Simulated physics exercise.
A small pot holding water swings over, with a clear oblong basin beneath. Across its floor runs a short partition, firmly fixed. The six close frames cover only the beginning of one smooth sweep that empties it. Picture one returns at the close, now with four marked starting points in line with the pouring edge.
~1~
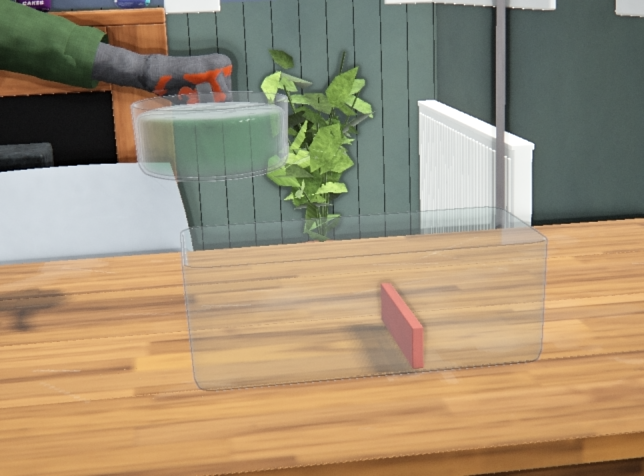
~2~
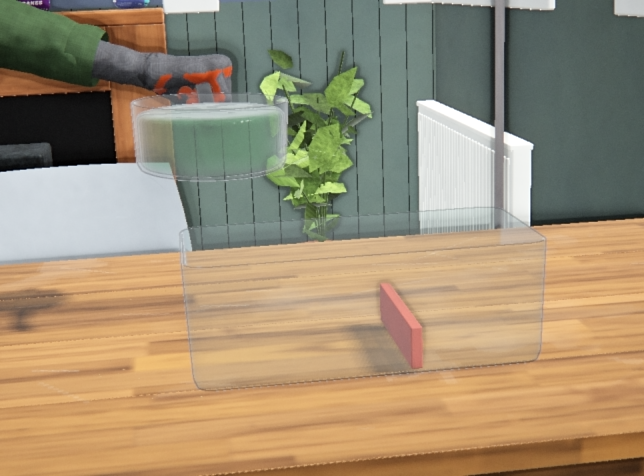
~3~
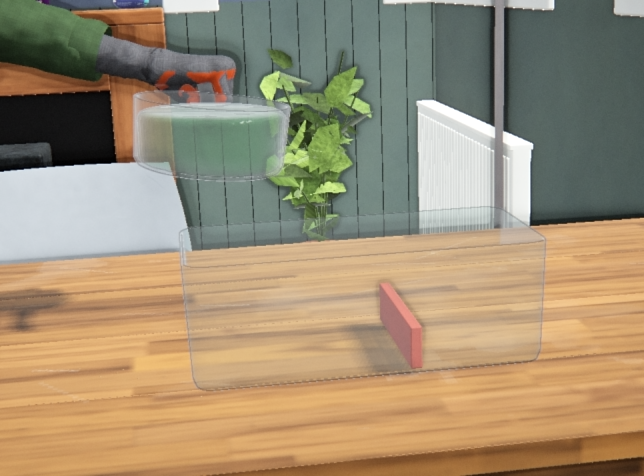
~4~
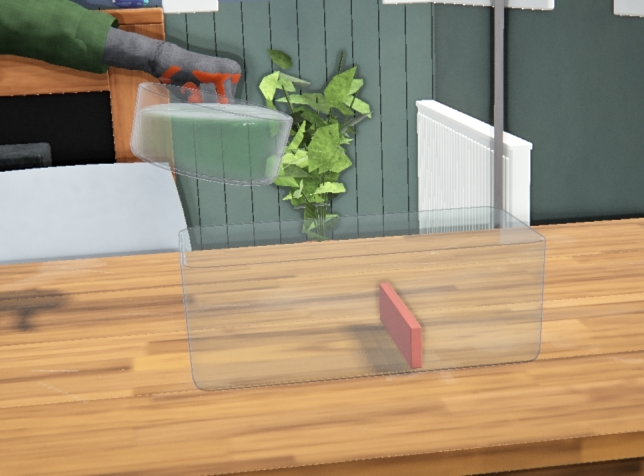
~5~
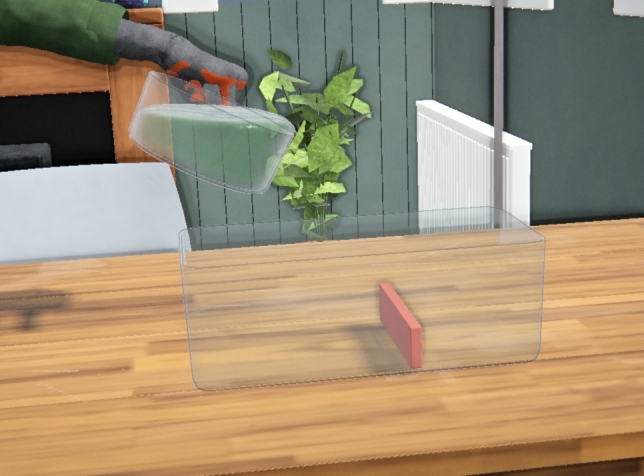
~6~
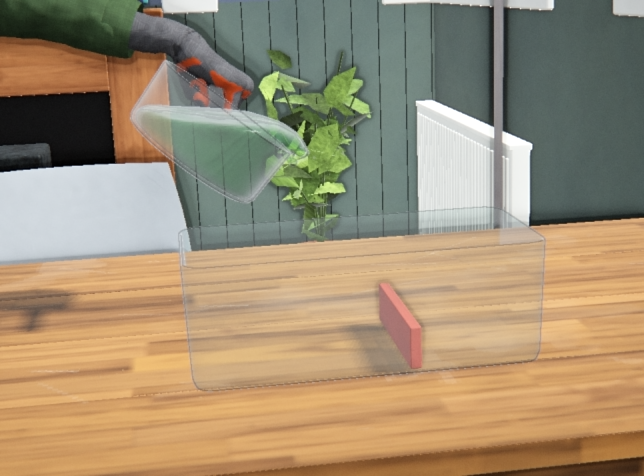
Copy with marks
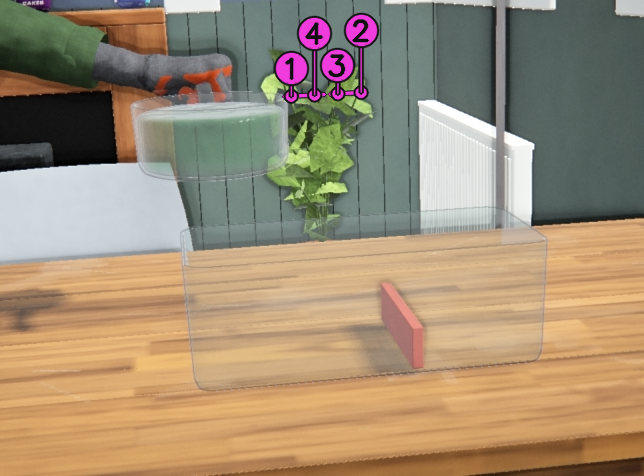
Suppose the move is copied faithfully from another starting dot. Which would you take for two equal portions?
2 is best.
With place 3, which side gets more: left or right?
The left side.
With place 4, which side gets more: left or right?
The left one.
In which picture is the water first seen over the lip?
In picture 5.
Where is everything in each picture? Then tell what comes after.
Upright, lip at (284, 96); basin from (195, 390) to (541, 358); top of the wall at (400, 304); nothing has left yet.
Upright, lip at (284, 99); nothing has left yet.
Tipped about 7°, lip at (287, 105); nothing has left yet.
Tipped about 15°, lip at (289, 117); nothing has left yet.
Tipped about 26°, lip at (291, 132); water is over the lip, down to (291, 132).
Tipped about 39°, lip at (288, 150); water is over the lip, down to (291, 161).
On the marked copy, 1 at (291, 96); 2 at (361, 92); 3 at (337, 93); 4 at (314, 95).
For place 1, about 82 % ends left of the wall and 14 % right of it; 3 % is lost outside.
For place 2, about 51 % ends left of the wall and 48 % right of it.
For place 3, about 66 % ends left of the wall and 30 % right of it; 3 % is lost outside.
For place 4, about 81 % ends left of the wall and 13 % right of it; 6 % is lost outside.
